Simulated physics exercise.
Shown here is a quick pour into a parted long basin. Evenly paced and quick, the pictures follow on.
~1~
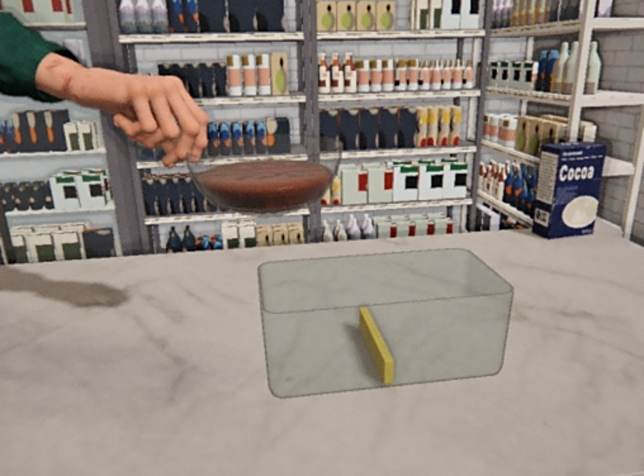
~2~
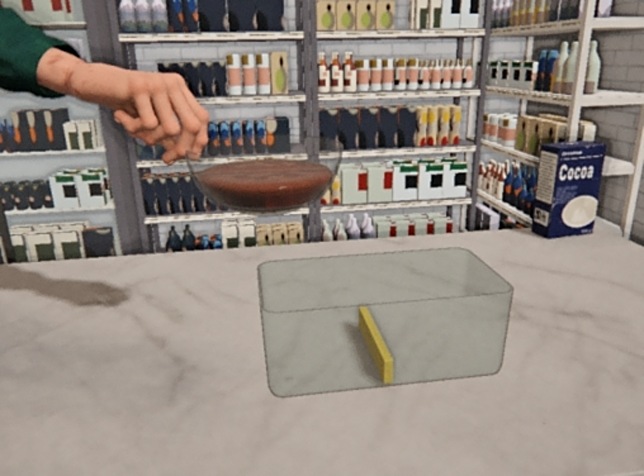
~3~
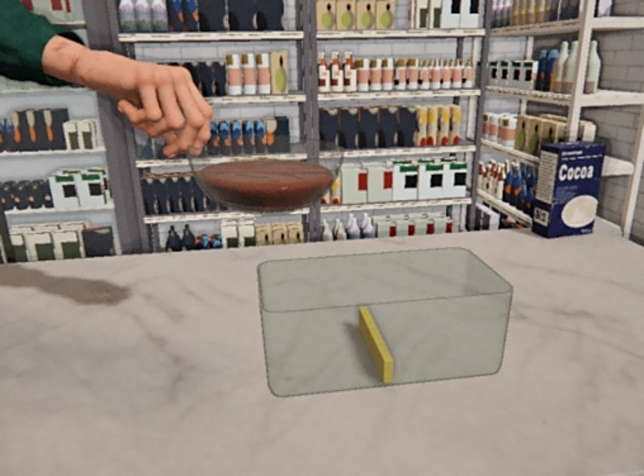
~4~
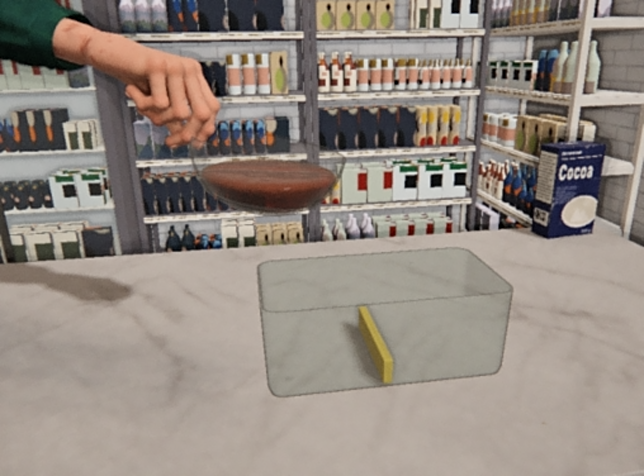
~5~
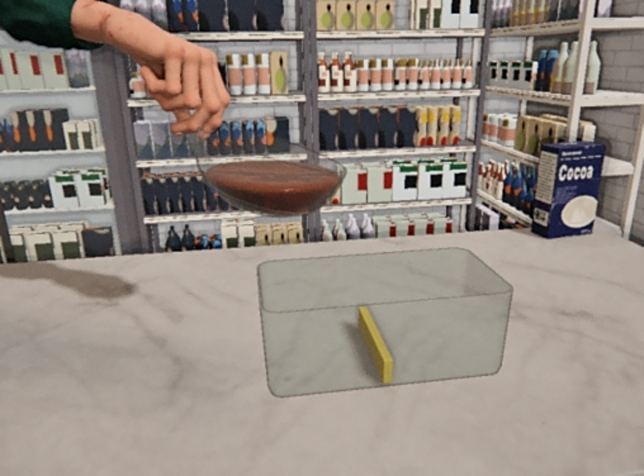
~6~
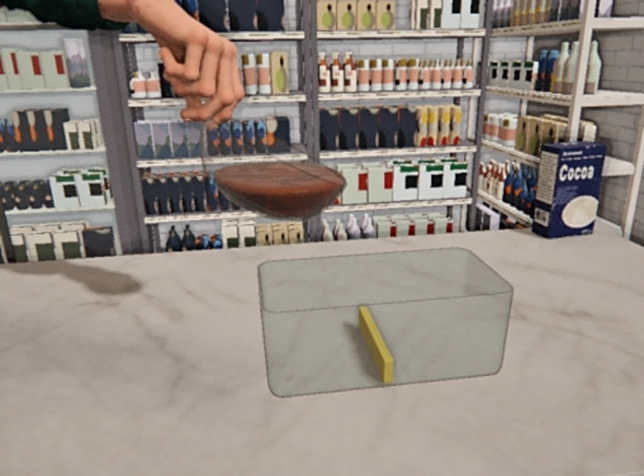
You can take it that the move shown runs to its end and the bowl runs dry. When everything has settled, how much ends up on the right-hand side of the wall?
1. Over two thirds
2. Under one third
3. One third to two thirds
One third to two thirds.
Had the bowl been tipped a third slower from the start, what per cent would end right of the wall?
Around 60 percent ends up there.
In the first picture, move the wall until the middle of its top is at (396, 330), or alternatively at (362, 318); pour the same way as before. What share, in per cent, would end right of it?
That'd be about 15 percent for the first and about 65 percent for the other.
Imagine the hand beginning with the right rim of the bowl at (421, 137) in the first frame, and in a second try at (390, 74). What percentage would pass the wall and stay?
In order: Close to 90 and 85 percent.
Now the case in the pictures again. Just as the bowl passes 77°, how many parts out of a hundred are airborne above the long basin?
Around 35 percent.
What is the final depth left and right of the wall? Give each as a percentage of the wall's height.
Left side: Approx. 40 %; right side: Approx. 40 %.
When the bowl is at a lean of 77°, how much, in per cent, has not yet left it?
Near 30 percent is still in there.
A moment on, the tilt is 77° and 28 per cent is still to pour, 8 is left of the wall and 31 right of it.
Next, the tilt is 95° and 2 per cent is still to pour, 41 is left of the wall and 50 right of it.
Then the tilt is 95° and 0 per cent is still to pour, 48 is left of the wall and 51 right of it.
Later the tilt is 95° and 0 per cent is still to pour, 48 is left of the wall and 51 right of it.
In the end 48 per cent lies left of the wall, 51 right of it and 0 outside.
